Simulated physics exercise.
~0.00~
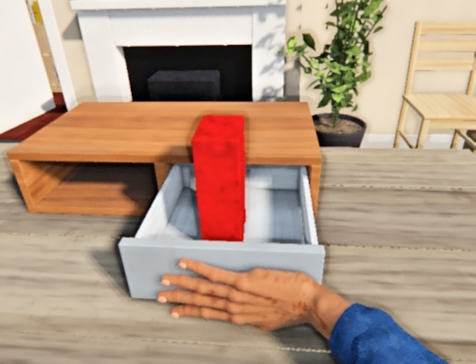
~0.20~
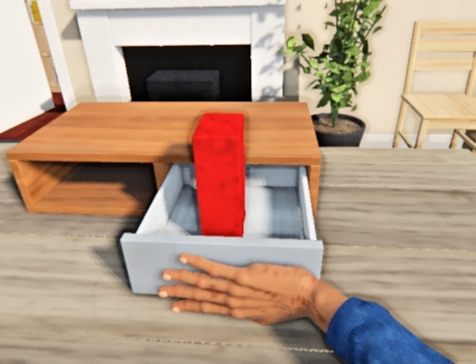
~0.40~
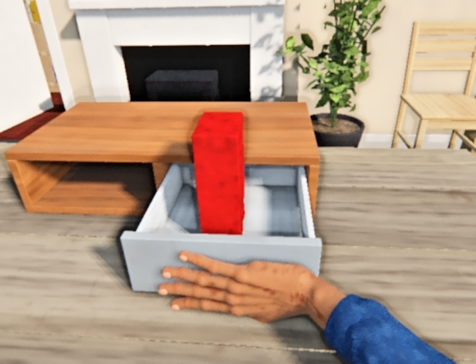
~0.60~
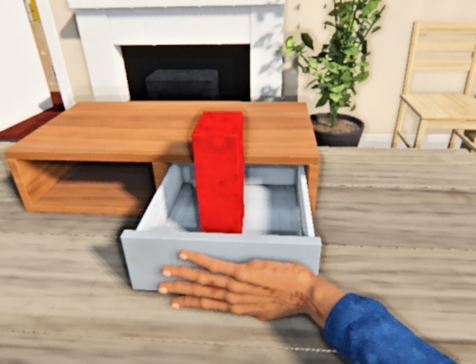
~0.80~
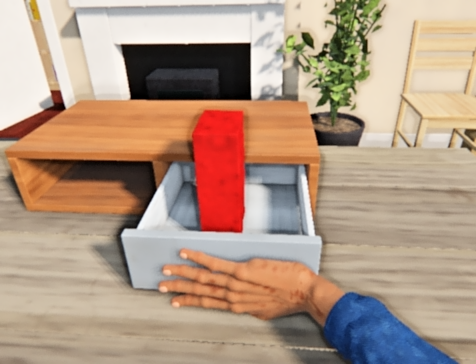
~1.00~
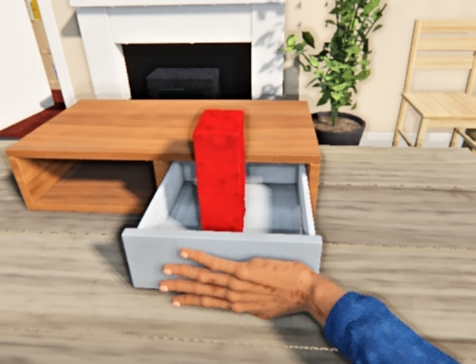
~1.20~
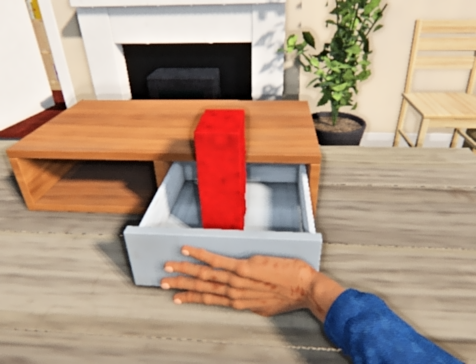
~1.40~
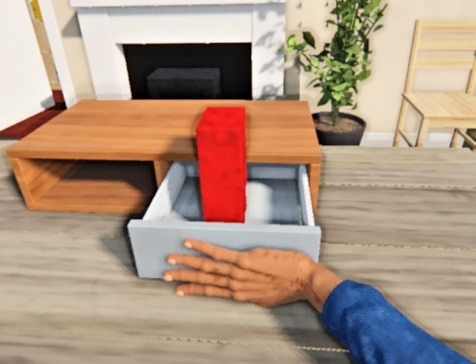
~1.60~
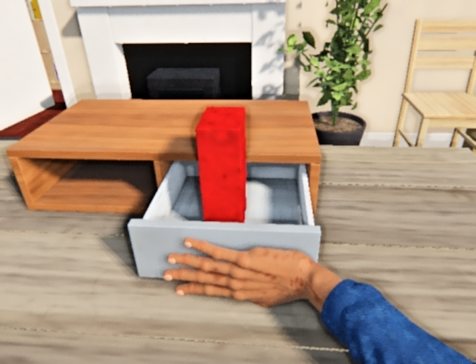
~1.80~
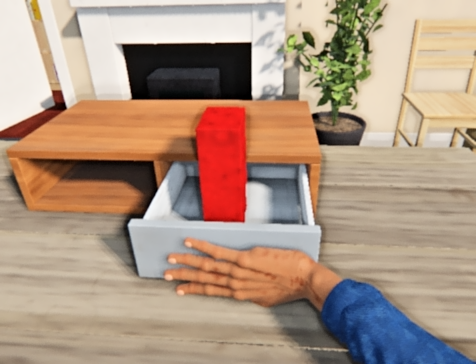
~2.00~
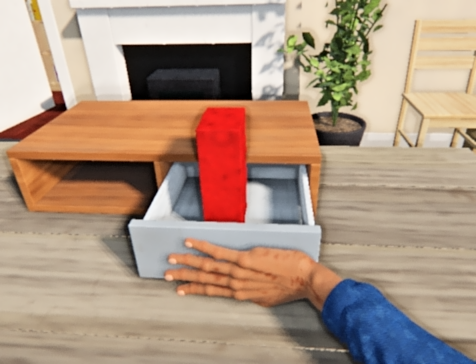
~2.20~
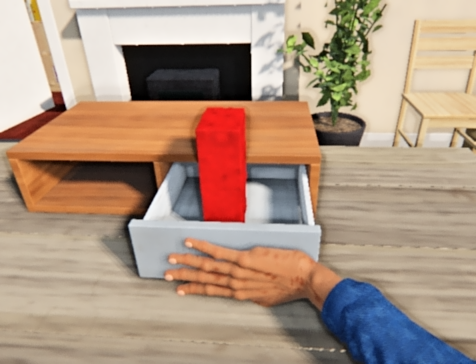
At first, a pale grey drawer stands open in a low wooden chest on a table, with a tall red block upright inside it and rising above its sides. A hand in a blue sleeve rests flat against the drawer front, with a fireplace, a plant and a chair behind. The hand pushes, and the drawer slides slightly inward, carrying the block toward the chest. It creeps in a little more, then stops with the block up against the chest's top edge. The hand stays on the front, but the drawer remains ajar, jammed well short of closing.
